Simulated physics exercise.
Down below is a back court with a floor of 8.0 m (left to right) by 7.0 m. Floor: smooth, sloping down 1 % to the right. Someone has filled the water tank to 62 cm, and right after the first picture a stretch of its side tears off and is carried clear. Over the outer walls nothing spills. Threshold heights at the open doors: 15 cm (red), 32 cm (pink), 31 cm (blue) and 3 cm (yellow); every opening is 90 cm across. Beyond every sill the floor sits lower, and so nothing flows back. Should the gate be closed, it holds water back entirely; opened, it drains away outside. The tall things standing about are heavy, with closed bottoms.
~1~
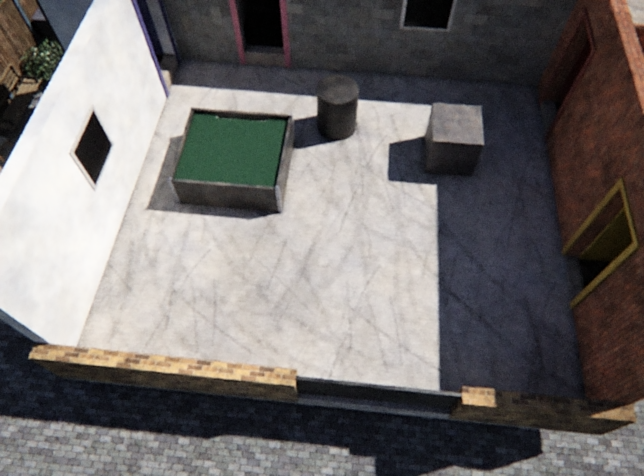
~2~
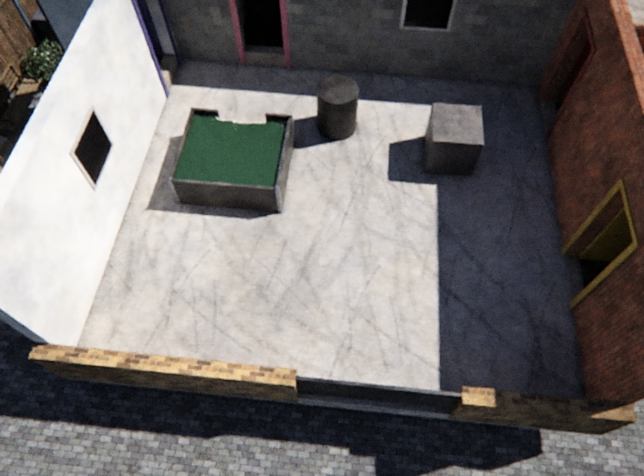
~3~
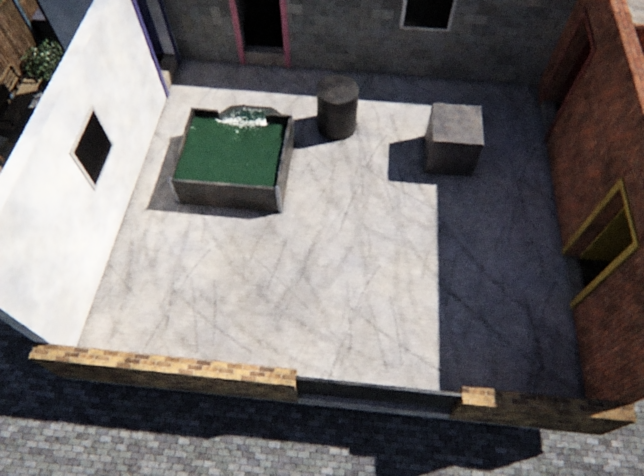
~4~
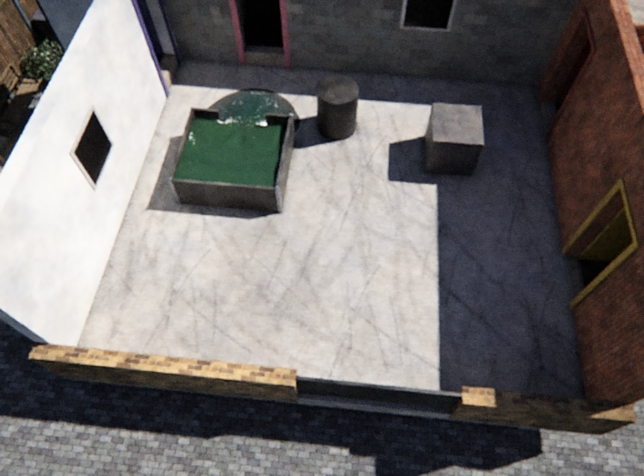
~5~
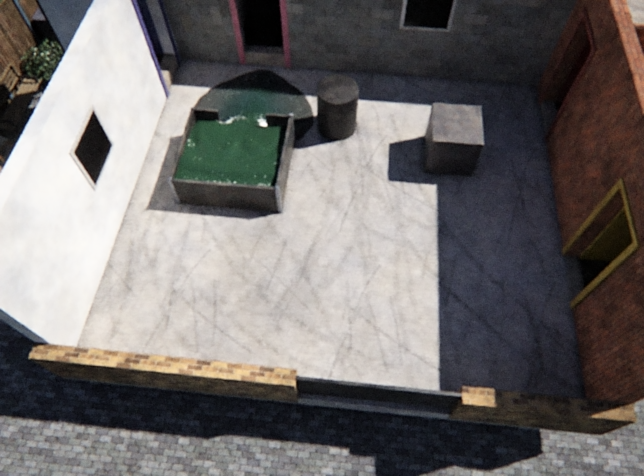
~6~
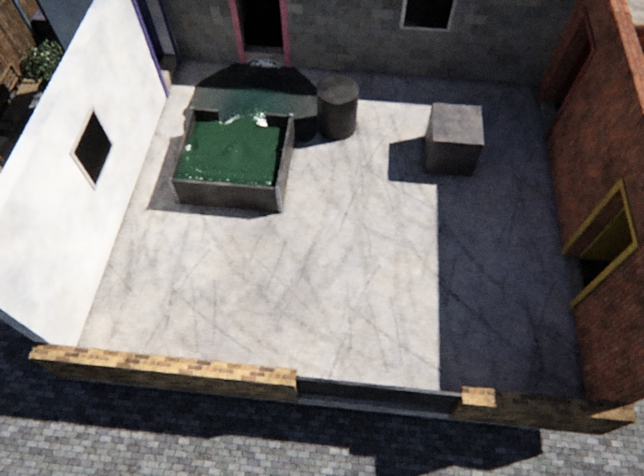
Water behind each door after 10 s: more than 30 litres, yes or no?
Red door: No; pink door: No; blue door: No; yellow door: No.
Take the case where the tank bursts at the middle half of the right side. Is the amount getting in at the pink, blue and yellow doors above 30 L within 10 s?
The pink door comes out less than that, the blue door less than that and the yellow door more than that.
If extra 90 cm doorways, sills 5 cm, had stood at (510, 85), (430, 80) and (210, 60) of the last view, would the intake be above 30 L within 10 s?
In sequence the answers are more than that, less than that and more than that.
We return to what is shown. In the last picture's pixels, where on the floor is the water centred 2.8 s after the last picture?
Its balance point sits around (275, 123).
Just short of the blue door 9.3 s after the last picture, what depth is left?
About 4.5 cm deep.
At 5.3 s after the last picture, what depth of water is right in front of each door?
Red 13 cm, pink 12 cm, blue 11 cm, yellow 2 cm.
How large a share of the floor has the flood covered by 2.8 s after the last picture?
Covered: Roughly 35 per cent.
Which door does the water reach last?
It's the yellow door that comes last.
Then, 0.7 s after the last picture water covers 15 % of the floor and is deepest (34 cm) near (243, 134); red door not reached, pink door 34 cm at the sill, 0 L in, blue door 3 cm at the sill, 0 L in, yellow door not reached.
Then, 1.5 s after the last picture water covers 15 % of the floor and is deepest (32 cm) near (180, 62); red door not reached, pink door 29 cm at the sill, 1 L in, blue door 21 cm at the sill, 0 L in, yellow door not reached.
Then, 2.8 s after the last picture water covers 35 % of the floor and is deepest (21 cm) near (251, 67); red door 13 cm at the sill, 0 L in, pink door 20 cm at the sill, 1 L in, blue door 17 cm at the sill, 0 L in, yellow door not reached.
Then, 5.3 s after the last picture water covers 50 % of the floor and is deepest (16 cm) near (537, 88); red door 13 cm at the sill, 0 L in, pink door 12 cm at the sill, 1 L in, blue door 11 cm at the sill, 0 L in, yellow door 2 cm at the sill, 0 L in.
Then, 9.3 s after the last picture water covers 80 % of the floor and is deepest (10 cm) near (541, 113); red door 10 cm at the sill, 0 L in, pink door 7 cm at the sill, 1 L in, blue door 4 cm at the sill, 0 L in, yellow door 3 cm at the sill, 0 L in.
